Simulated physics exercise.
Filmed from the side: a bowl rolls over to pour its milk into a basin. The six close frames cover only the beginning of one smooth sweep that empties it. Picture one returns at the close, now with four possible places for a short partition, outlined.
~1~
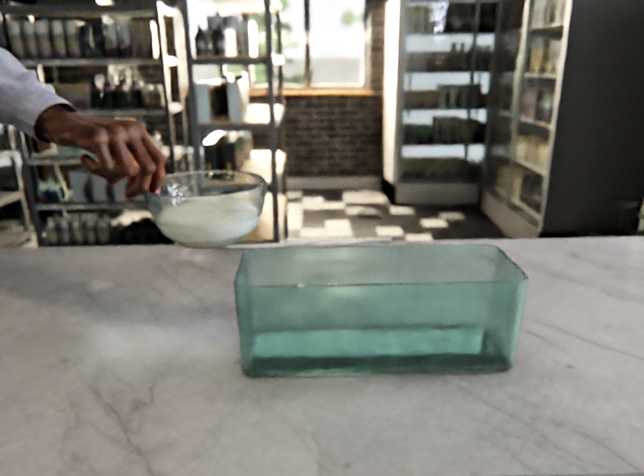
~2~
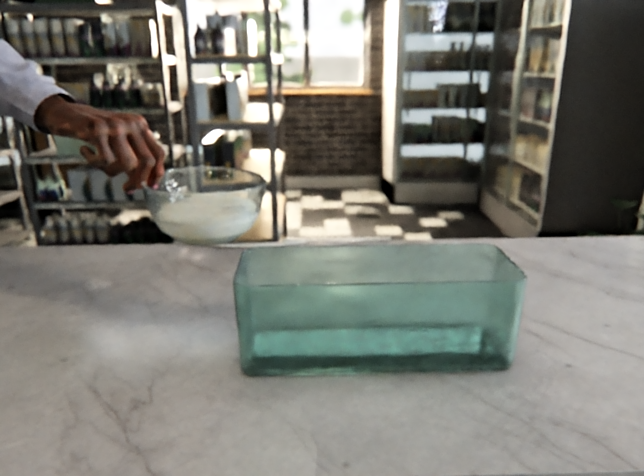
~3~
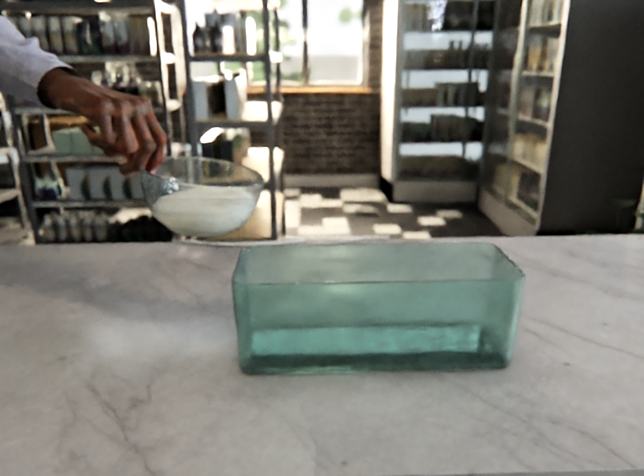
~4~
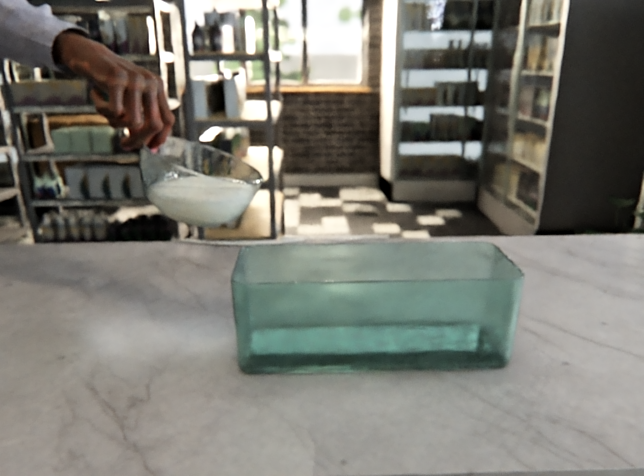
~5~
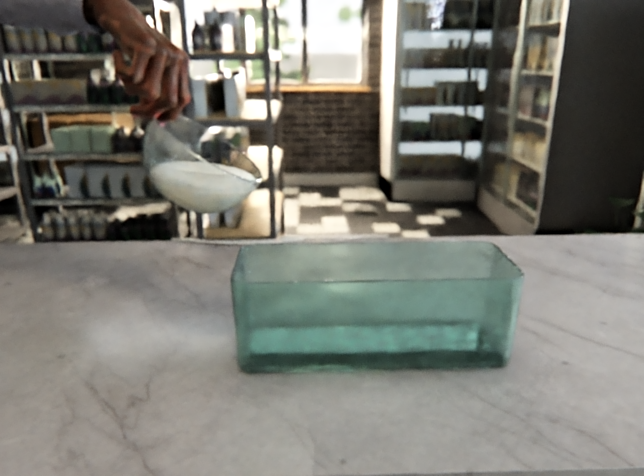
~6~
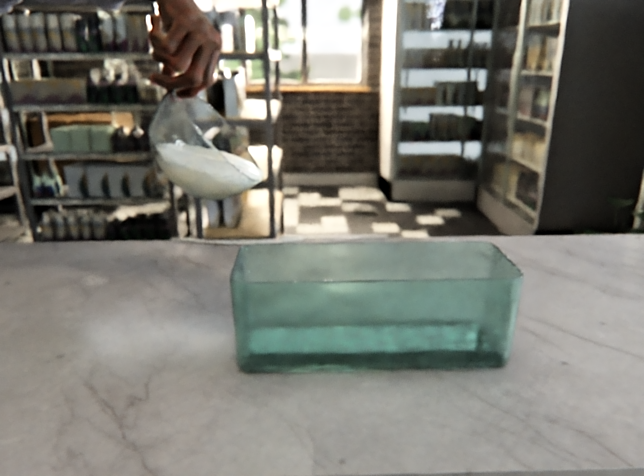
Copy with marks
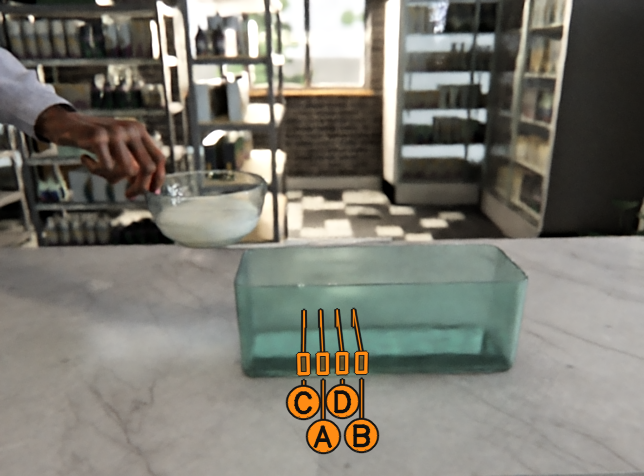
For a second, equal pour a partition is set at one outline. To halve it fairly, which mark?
Position B does it best.
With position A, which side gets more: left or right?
The right side.
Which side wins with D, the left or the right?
The right side.
On the marked copy, A at (323, 380); B at (361, 379); C at (303, 380); D at (342, 379).
If A is chosen, about 16 % ends left of the wall and 82 % right of it.
If B is chosen, about 46 % ends left of the wall and 51 % right of it; 3 % is lost outside.
If C is chosen, about 15 % ends left of the wall and 83 % right of it.
If D is chosen, about 18 % ends left of the wall and 80 % right of it.
